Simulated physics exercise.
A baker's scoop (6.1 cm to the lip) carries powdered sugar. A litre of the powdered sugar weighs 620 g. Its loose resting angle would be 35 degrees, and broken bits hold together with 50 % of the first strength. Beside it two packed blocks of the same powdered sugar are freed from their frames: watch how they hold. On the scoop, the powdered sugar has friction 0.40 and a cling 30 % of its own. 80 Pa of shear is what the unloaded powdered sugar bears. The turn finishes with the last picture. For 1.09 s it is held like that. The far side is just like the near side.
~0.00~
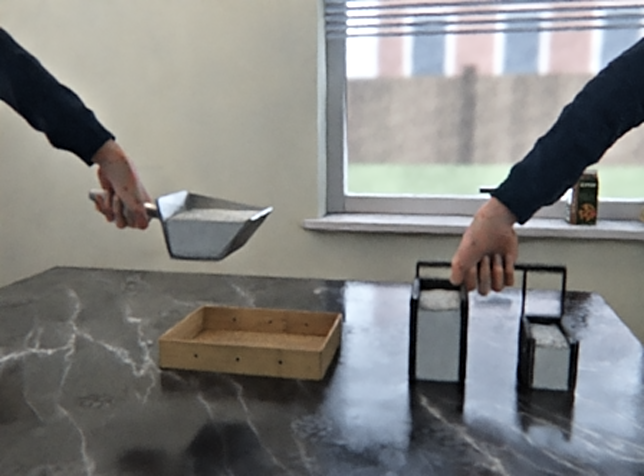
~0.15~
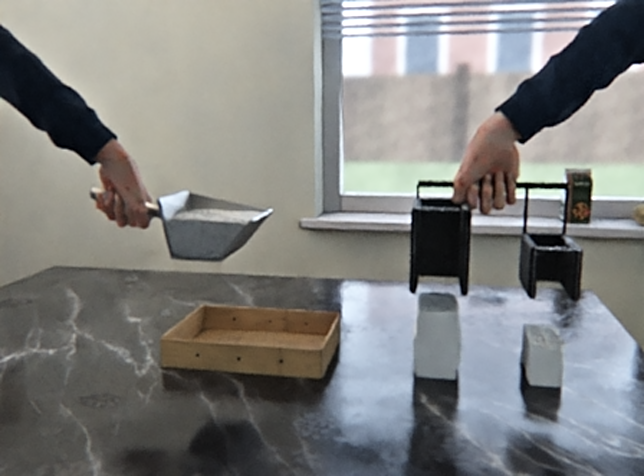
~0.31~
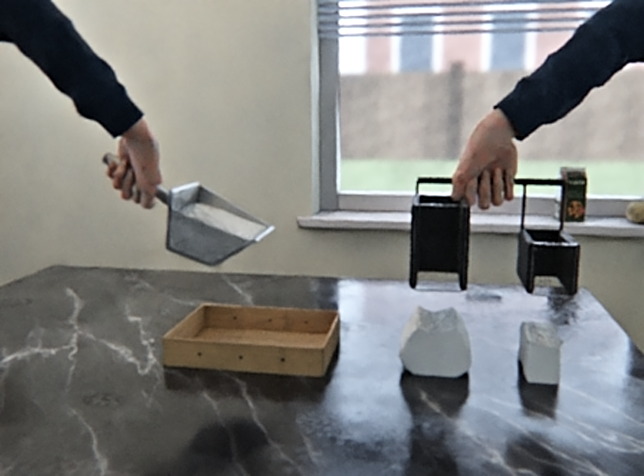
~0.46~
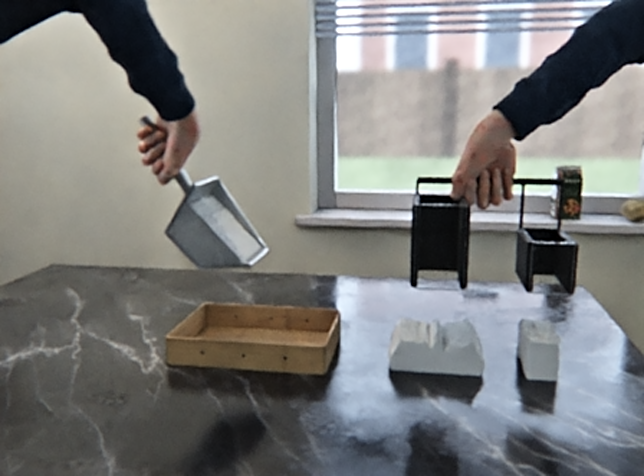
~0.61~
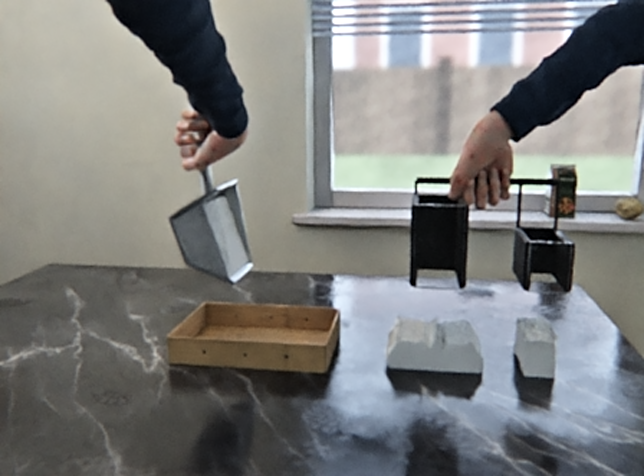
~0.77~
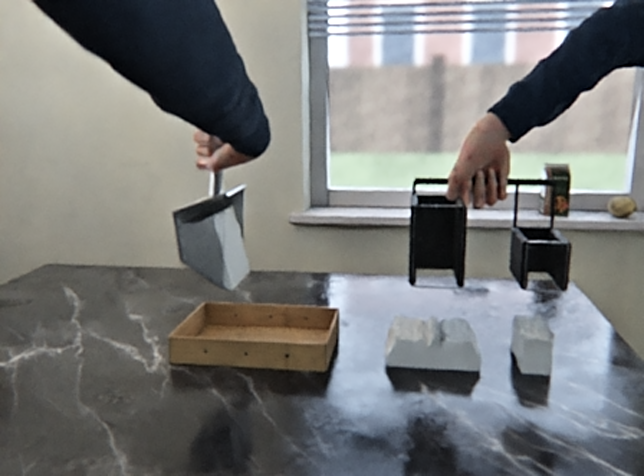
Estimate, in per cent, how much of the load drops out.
I would say about 98 per cent of the load drops out.
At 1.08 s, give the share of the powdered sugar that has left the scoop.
Estimate: Near 75 in a hundred.
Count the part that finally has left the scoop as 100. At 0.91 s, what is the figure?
Around 30 out of 100.
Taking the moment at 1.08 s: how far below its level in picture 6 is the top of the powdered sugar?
Around 6.5 centimetres, give or take.
After 0.91 s, the scoop is at 84 degrees and 28 % has left it.
After 1.08 s, the scoop is at 84 degrees and 76 % has left it.
After 1.25 s, the scoop is at 84 degrees and 98 % has left it.
After 1.42 s, the scoop is at 84 degrees and 98 % has left it.
After 1.53 s, at the end, the scoop is at 84 degrees and 98 % has left it.
